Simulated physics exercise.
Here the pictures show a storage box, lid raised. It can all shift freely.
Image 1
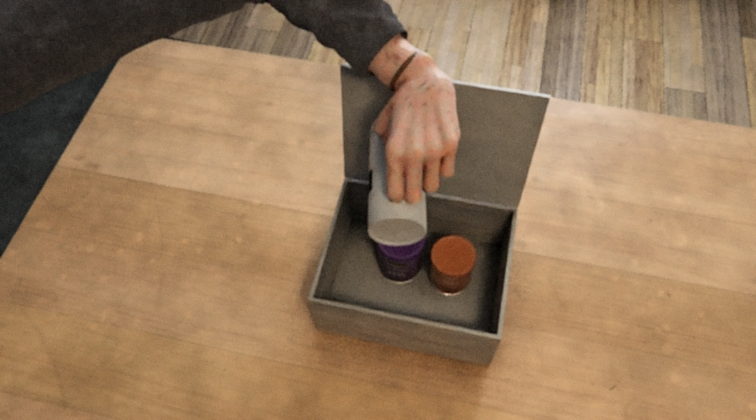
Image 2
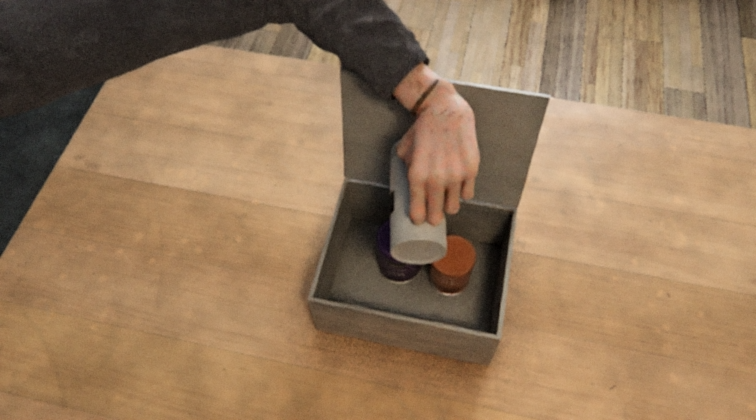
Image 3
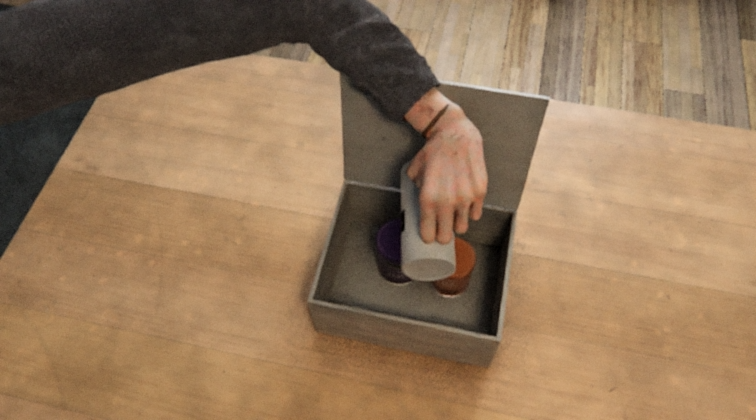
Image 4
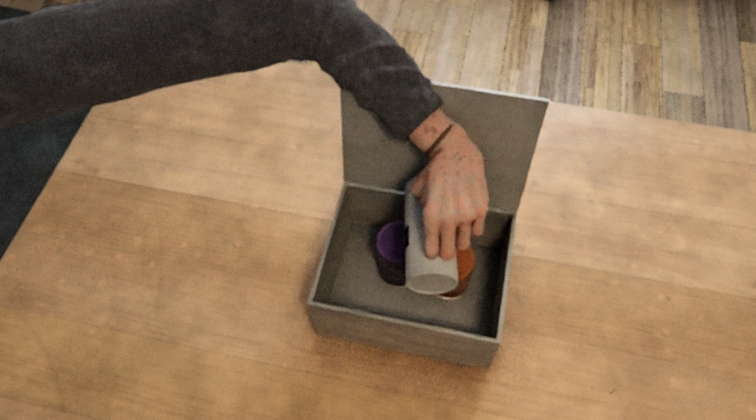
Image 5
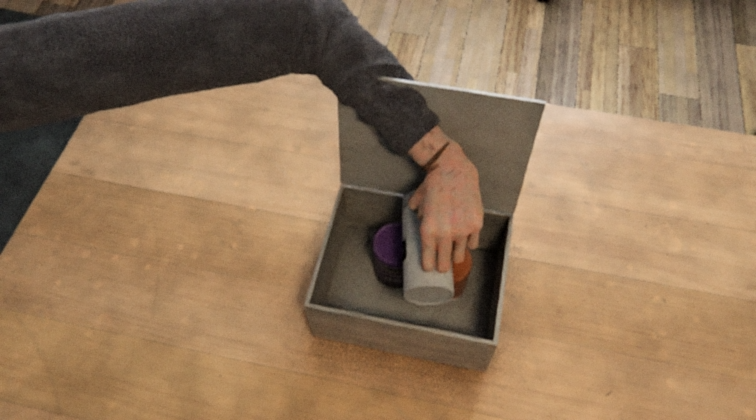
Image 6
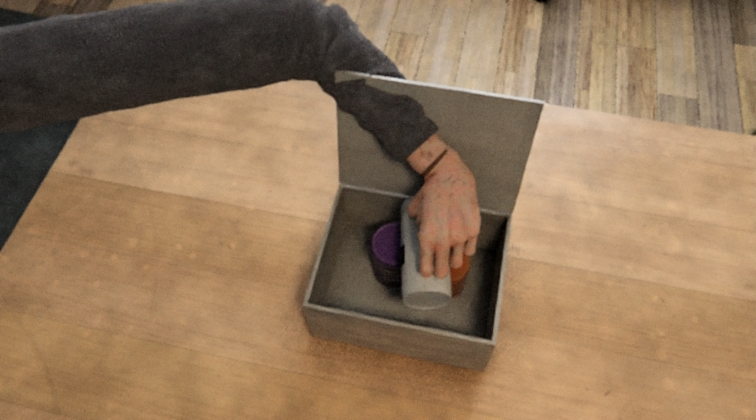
A hand in a dark grey sleeve lowers a white jar into an open grey storage box on a wooden table, seen from above, with a plank floor behind. Inside the box, a purple tin sits on the left and an orange-brown container on the right. The jar moves down and slightly right, partly covering the orange one, while the box shifts very slightly left near the end.
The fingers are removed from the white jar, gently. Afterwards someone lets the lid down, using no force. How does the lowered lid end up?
It ends up propped partly open.
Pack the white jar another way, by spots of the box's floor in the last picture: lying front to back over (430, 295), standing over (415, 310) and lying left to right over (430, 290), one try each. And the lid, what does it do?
So, one: It remains raised; two: It drops fully; three: It drops fully.
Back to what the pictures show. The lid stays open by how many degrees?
The lid sits around 16° above the rim.
Then, 1.10 s after the last picture, lid starting down; white jar rolled about its own width near (419, 311).
Then, 1.70 s after the last picture, lid 46° above the rim; white jar rolled about its own width near (419, 311).
At rest, lid 16° above the rim; moved from the start, white jar; the other 2 in place. Seen from the same camera at the end, white jar near (419, 311).
